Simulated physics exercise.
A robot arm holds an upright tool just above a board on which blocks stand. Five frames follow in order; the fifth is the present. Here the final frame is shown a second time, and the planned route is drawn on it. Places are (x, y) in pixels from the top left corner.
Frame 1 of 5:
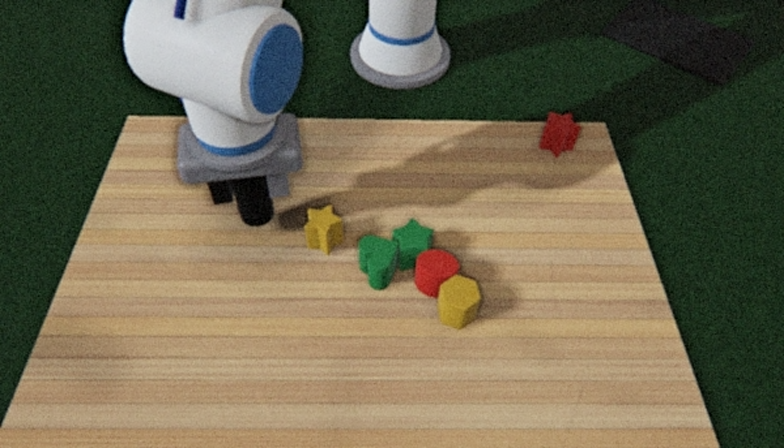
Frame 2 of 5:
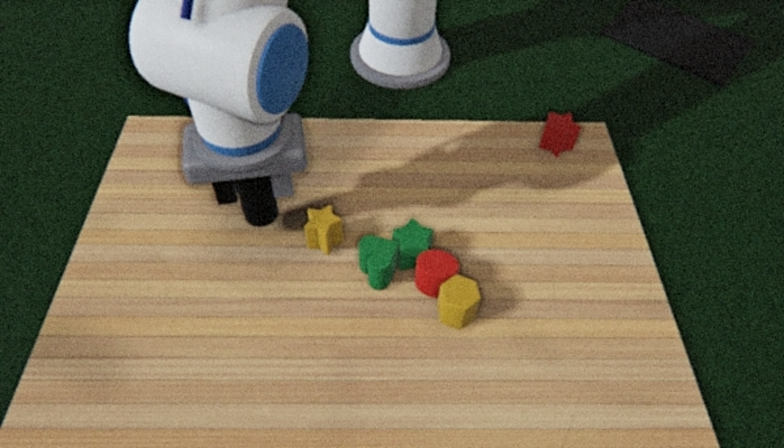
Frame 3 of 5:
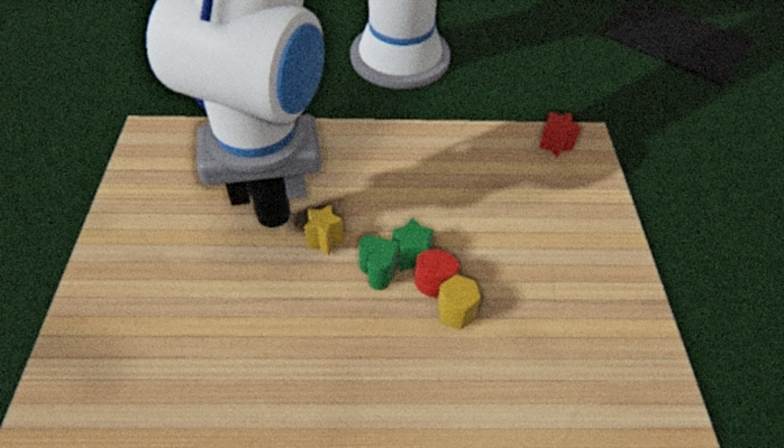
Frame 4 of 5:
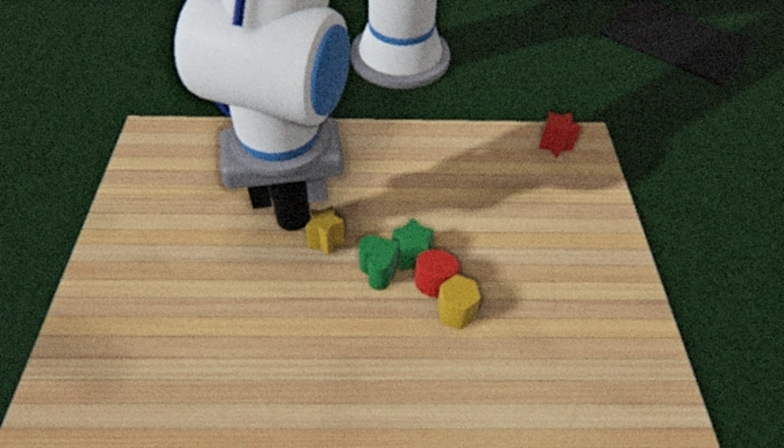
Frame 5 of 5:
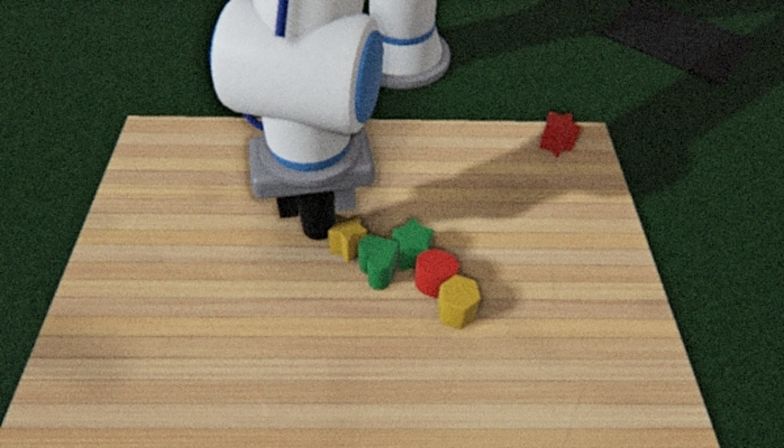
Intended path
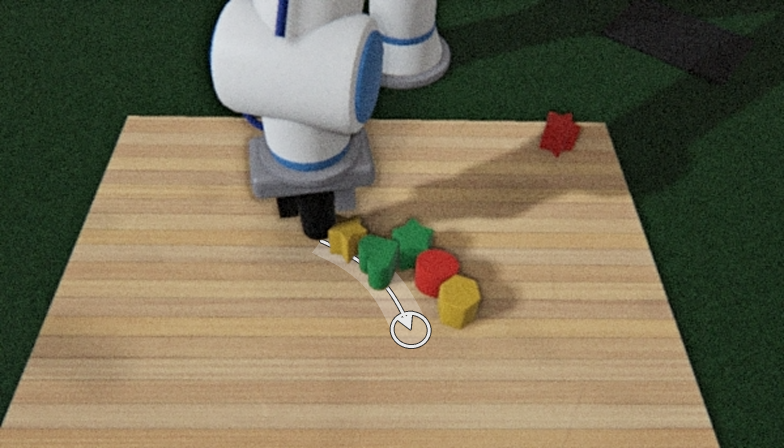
A white and blue robot arm holds a dark upright tool over the upper left of a pale striped wooden board, seen from above by a still camera. Yellow, green and red blocks cluster near the middle, with a red star at upper right and a white base behind. The arm slides slowly right, then pushes the yellow star toward the green blocks.
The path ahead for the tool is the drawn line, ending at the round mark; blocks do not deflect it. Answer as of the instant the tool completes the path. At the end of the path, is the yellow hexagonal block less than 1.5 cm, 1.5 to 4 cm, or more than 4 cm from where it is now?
If I had to pick, the yellow hexagonal block travels beyond 4 cm here.
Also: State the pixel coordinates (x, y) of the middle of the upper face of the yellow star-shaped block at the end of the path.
It ends at (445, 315).
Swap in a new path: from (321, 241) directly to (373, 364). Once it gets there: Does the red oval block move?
Answer: Yes.
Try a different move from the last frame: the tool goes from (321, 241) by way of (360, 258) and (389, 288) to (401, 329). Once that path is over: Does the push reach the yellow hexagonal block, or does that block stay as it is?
It travels a centimetre or more.
Path on the board, from (321, 241) through (359, 261) and (389, 291) to (411, 330).
The first path, step by step. One third of the way, tool at (359, 249); yellow star-shaped block at (389, 248); green heart-shaped block at (413, 271); green star-shaped block at (422, 237), turned 35° anticlockwise; yellow hexagonal block at (466, 294), turned 20° clockwise.
Two thirds of the way, tool at (391, 279); yellow star-shaped block at (423, 279); green heart-shaped block at (449, 300), turned 50° anticlockwise; green star-shaped block at (435, 243), turned 95° anticlockwise; yellow hexagonal block at (490, 306).
At the end, tool at (412, 318); yellow star-shaped block at (447, 313); green heart-shaped block at (479, 332), turned 60° anticlockwise; green star-shaped block at (435, 243), turned 95° anticlockwise; yellow hexagonal block at (504, 310), turned 25° anticlockwise.
